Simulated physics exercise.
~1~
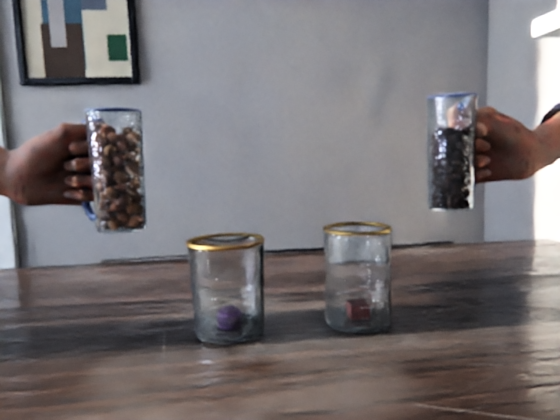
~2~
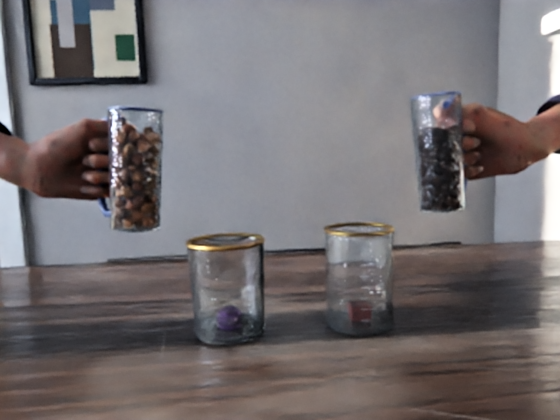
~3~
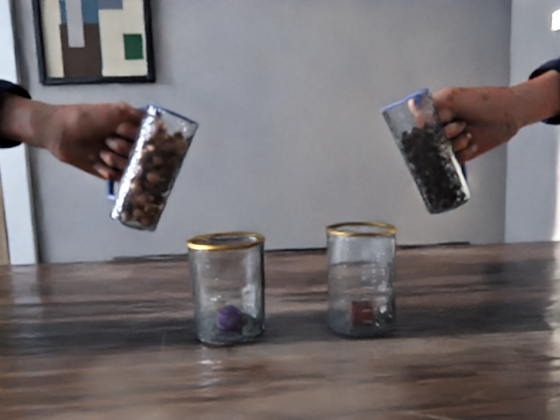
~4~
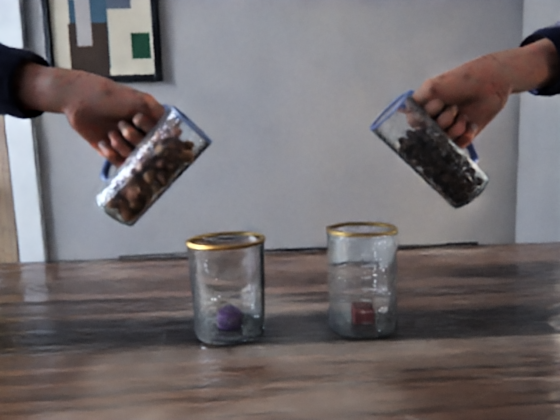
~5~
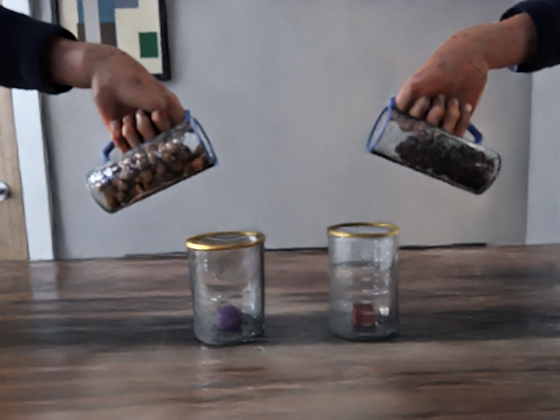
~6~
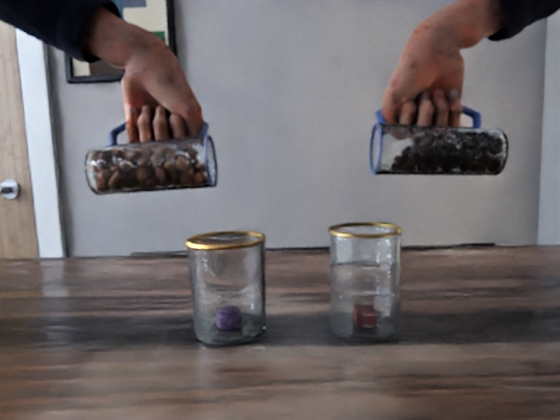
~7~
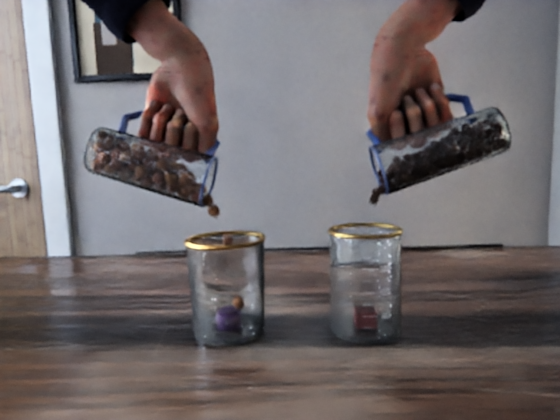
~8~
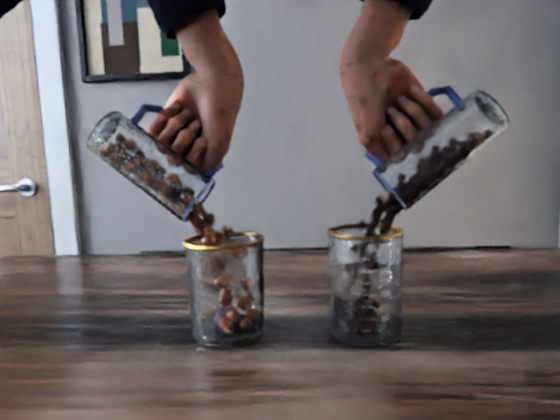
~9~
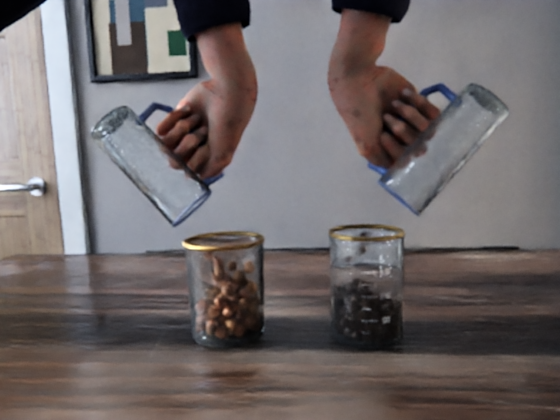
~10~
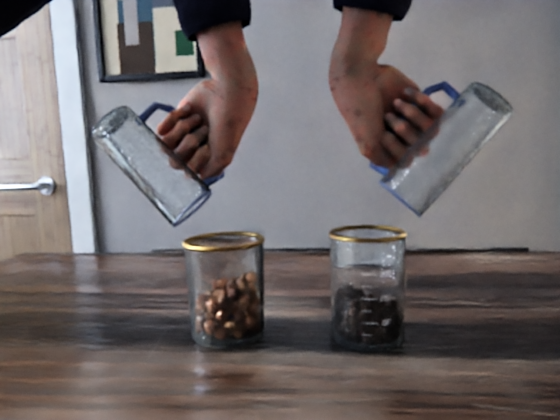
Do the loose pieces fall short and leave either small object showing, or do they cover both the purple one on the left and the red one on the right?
They cover both of them. The purple object on the left and the red object on the right each end up hidden under the poured pieces.
The clip shows two hands tipping mugs of brown and dark loose pieces over two gold-rimmed glass containers, each holding a small object. The pieces pour in until both mugs are empty, leaving the left container about half full, the right less full, and both objects hidden.
